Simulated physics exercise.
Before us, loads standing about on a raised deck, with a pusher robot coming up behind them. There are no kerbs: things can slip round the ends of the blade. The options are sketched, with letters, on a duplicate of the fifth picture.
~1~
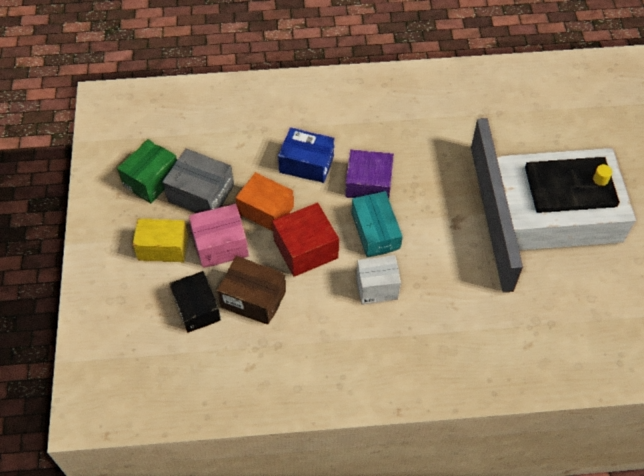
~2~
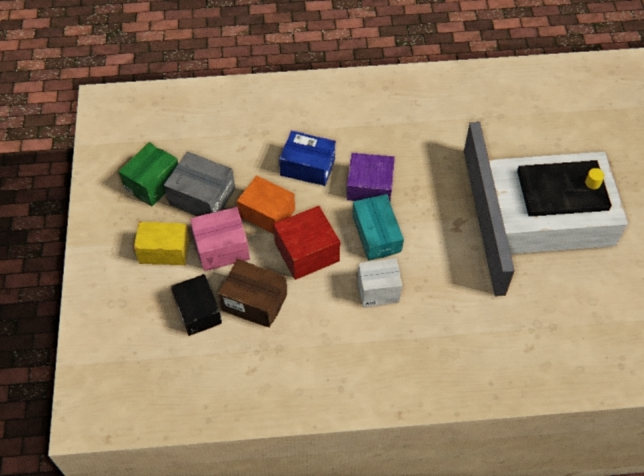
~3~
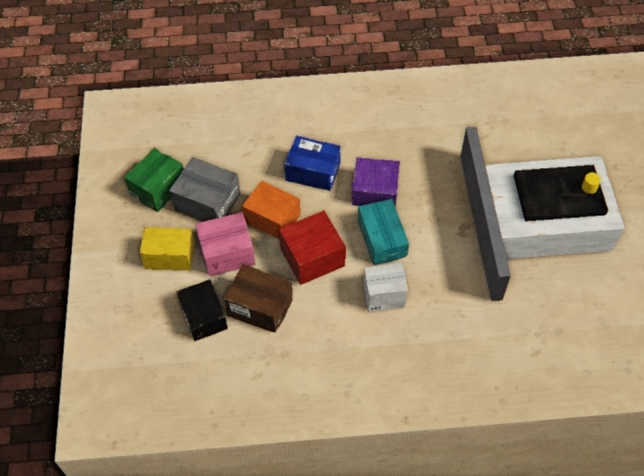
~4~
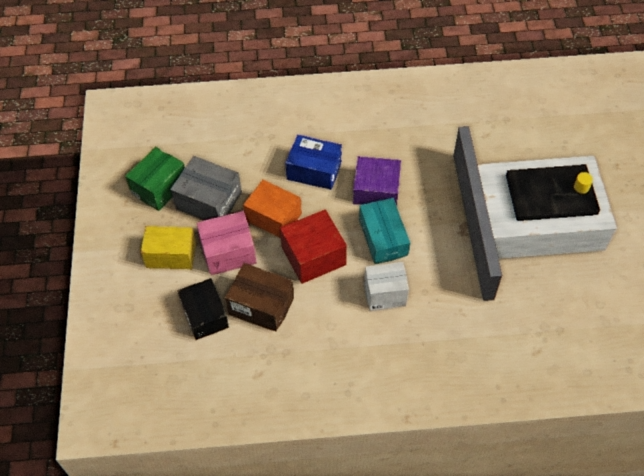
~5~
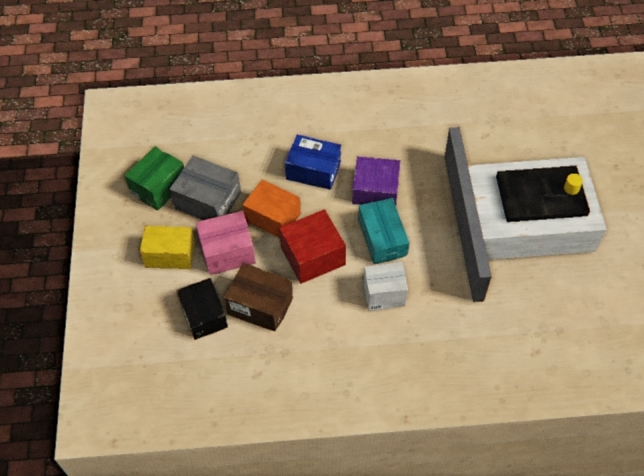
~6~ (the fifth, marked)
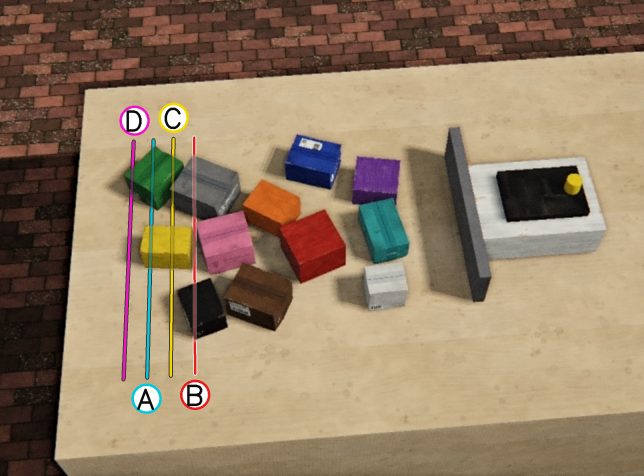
On a raised deck, a pusher robot moves slightly left towards loosely grouped coloured boxes.
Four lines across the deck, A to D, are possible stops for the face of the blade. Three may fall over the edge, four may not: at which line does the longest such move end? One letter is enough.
It should halt at A.
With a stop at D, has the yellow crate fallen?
By then, yes.
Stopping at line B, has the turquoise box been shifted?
Yes.
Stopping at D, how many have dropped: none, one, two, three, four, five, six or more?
By then, six or more.
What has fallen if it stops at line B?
It is the yellow crate.
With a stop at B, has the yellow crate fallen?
Yes.
On the copy, A at (151, 249); B at (195, 246); C at (172, 247); D at (129, 251).
On A. First, robot (423, 201); blue parcel (286, 156); white box (337, 290).
Then, robot (308, 210); yellow crate (79, 254); green box (107, 157).
Finally, robot (216, 217); pink box over the edge; yellow crate over the edge; three fallen.
By contrast, B is within the limit but short; C is within the limit but short; D drops seven.
